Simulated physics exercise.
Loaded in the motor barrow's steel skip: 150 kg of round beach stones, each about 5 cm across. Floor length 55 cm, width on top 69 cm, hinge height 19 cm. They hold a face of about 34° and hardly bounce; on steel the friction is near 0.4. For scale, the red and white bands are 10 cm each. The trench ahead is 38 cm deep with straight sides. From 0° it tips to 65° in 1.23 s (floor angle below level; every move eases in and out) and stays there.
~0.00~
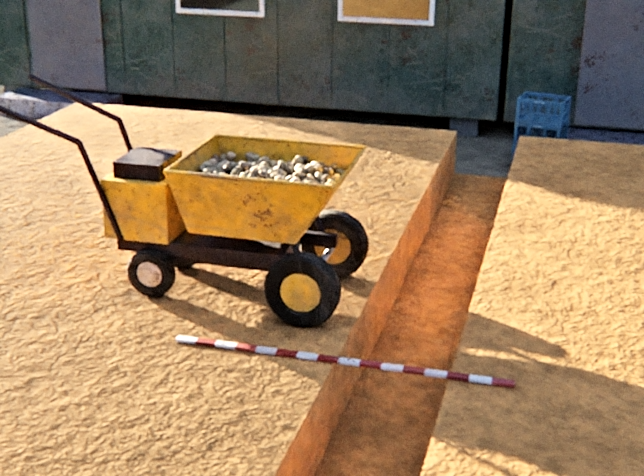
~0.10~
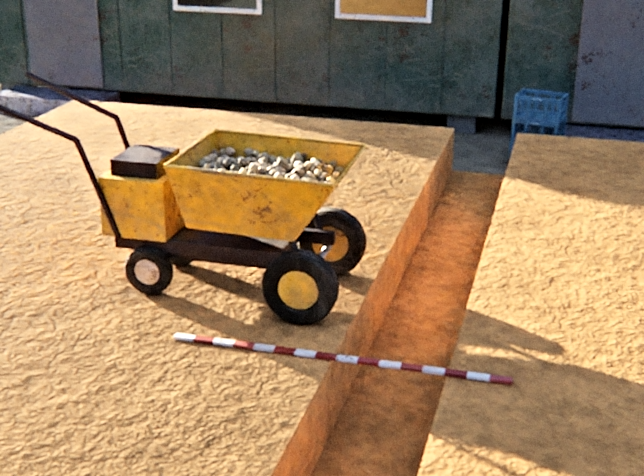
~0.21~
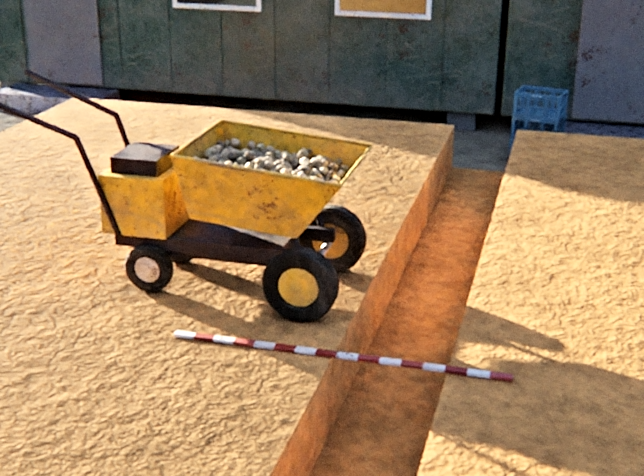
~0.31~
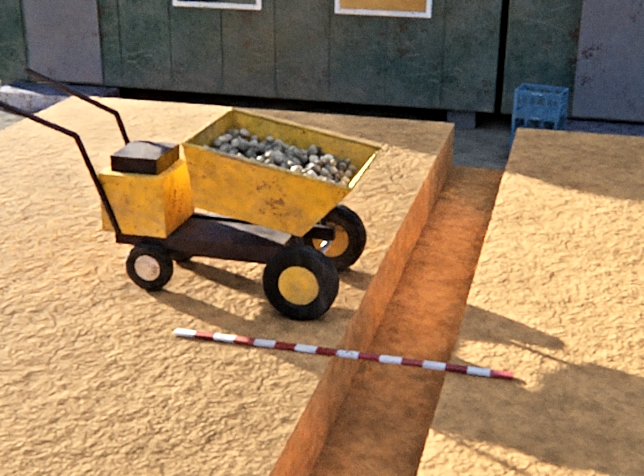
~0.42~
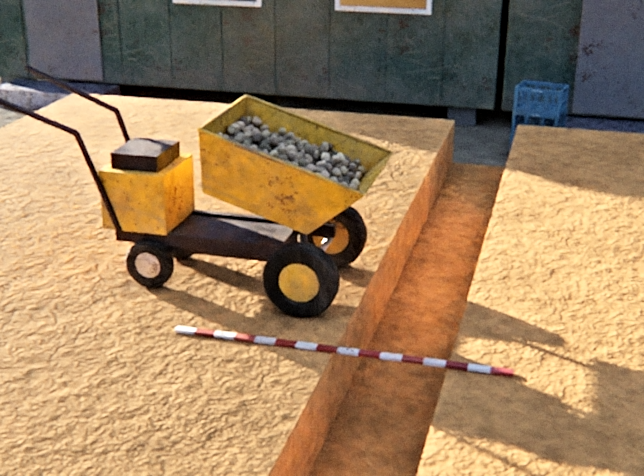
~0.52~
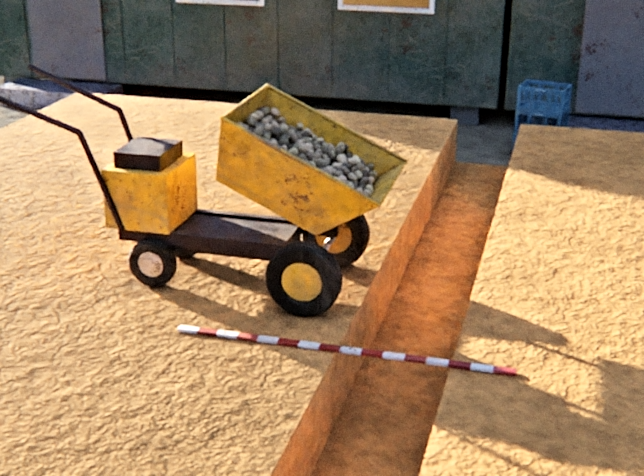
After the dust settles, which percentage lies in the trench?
Close to 53 in a hundred.
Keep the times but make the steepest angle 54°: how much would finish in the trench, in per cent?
It would be near 25 per cent.
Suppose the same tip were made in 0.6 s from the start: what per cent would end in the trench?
Then about 40 per cent.
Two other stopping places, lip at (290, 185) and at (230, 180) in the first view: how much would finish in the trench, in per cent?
About 85 and 70 per cent.
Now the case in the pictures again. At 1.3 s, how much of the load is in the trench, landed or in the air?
Some 15 per cent.
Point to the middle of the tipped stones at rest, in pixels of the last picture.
Around (453, 351).
After 0.9 s the floor is at 55°; 100 % in the skip; the foremost stones are at (411, 231).
After 1.3 s the floor is at 65°; 75 % in the skip, 13 % in the trench, 12 % past the trench; the foremost stones are at (510, 309).
After 1.7 s the floor is at 65°; 45 % in the skip, 23 % in the trench, 33 % past the trench; the foremost stones are at (600, 318).
After 3.6 s the floor is at 65°; 12 % in the skip, 53 % in the trench, 35 % past the trench; the foremost stones are past the picture's edge.
